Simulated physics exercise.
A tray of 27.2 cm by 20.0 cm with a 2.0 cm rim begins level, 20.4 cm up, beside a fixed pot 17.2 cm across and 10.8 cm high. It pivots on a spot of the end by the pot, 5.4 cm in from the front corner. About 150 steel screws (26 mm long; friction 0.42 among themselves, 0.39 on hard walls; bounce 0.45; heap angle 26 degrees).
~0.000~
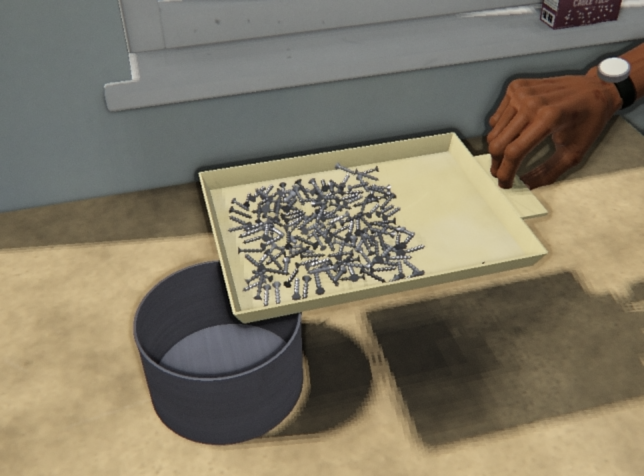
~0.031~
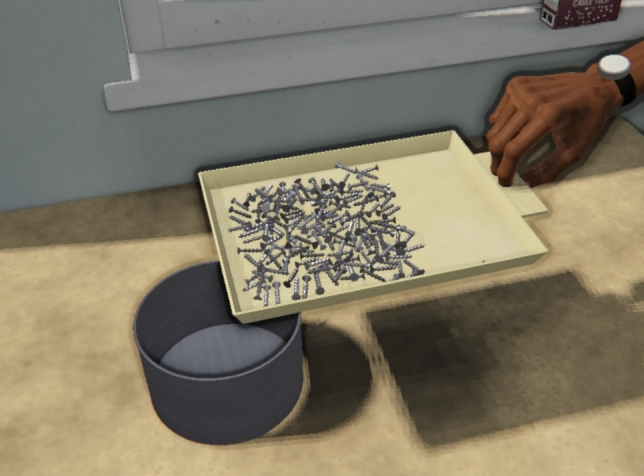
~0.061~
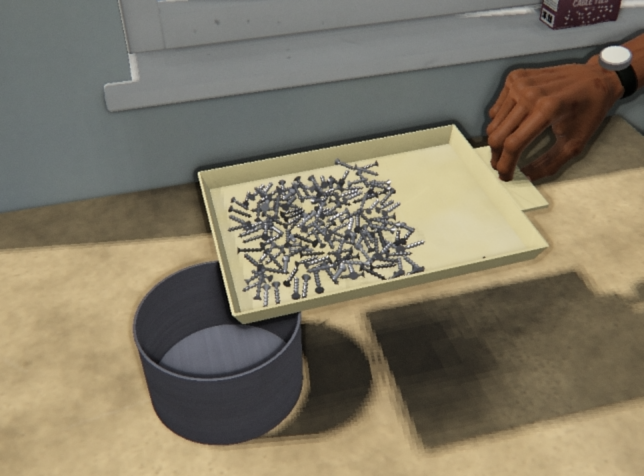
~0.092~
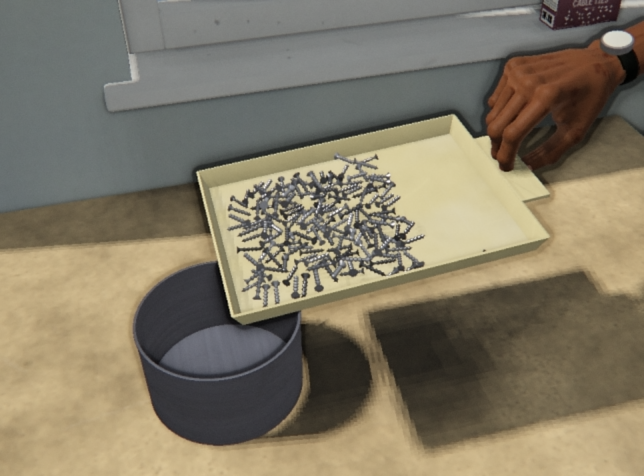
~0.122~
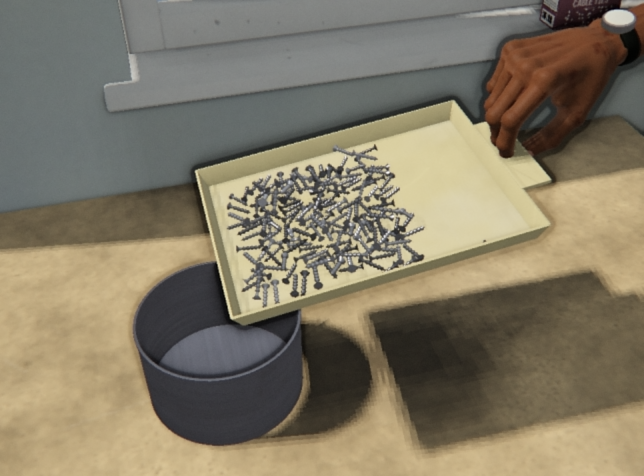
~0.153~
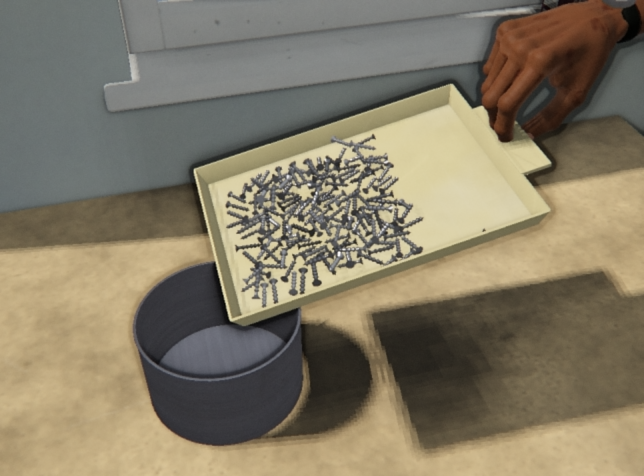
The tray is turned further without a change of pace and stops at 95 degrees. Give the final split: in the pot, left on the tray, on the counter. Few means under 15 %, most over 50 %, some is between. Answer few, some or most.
Pot: Some, tray: Few, counter: Most.
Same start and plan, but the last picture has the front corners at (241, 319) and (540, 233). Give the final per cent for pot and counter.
Pot 0, counter 100.
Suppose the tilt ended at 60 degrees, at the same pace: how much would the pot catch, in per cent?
It would be near 30 per cent.
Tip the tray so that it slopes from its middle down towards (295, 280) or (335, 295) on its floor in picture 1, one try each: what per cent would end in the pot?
Some 5 and 0 per cent.
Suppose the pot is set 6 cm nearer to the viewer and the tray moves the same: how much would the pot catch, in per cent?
In that case some 75 per cent.
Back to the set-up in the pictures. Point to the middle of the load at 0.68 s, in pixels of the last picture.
At about (192, 302).
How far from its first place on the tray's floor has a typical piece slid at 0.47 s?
Some 5 cm.
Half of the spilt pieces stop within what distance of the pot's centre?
Some 16 cm.
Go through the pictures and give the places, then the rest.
The first picture shows tray tilt 0 degrees, front corners at (242, 306) and (536, 249); middle of the pieces at (325, 231); pot at (218, 315).
The second picture shows tray tilt 1 degrees, front corners at (241, 307) and (537, 247); middle of the pieces at (324, 231).
The third picture shows tray tilt 2 degrees, front corners at (241, 307) and (537, 242); middle of the pieces at (324, 229).
The fourth picture shows tray tilt 5 degrees, front corners at (240, 308) and (538, 233), lowest corner left front; middle of the pieces at (324, 225).
The fifth picture shows tray tilt 8 degrees, front corners at (239, 310) and (539, 221), lowest corner left front; middle of the pieces at (323, 221).
The sixth picture shows tray tilt 12 degrees, front corners at (238, 311) and (538, 208), lowest corner left front; middle of the pieces at (321, 215); pot at (218, 315). Its pace works out near 130 degrees a second.
After 0.47 s, tilt 53 degrees; the tray holds 100 %, the pot 0 %.
Then, at 0.68 s, tilt 80 degrees; the tray holds 45 %, the pot 0 %.
After 1.00 s, tilt 95 degrees; the tray holds 0 %, the pot 40 %.
In the end, at 2.0 s, pot 40 %, tray 0 %, counter 60 %.
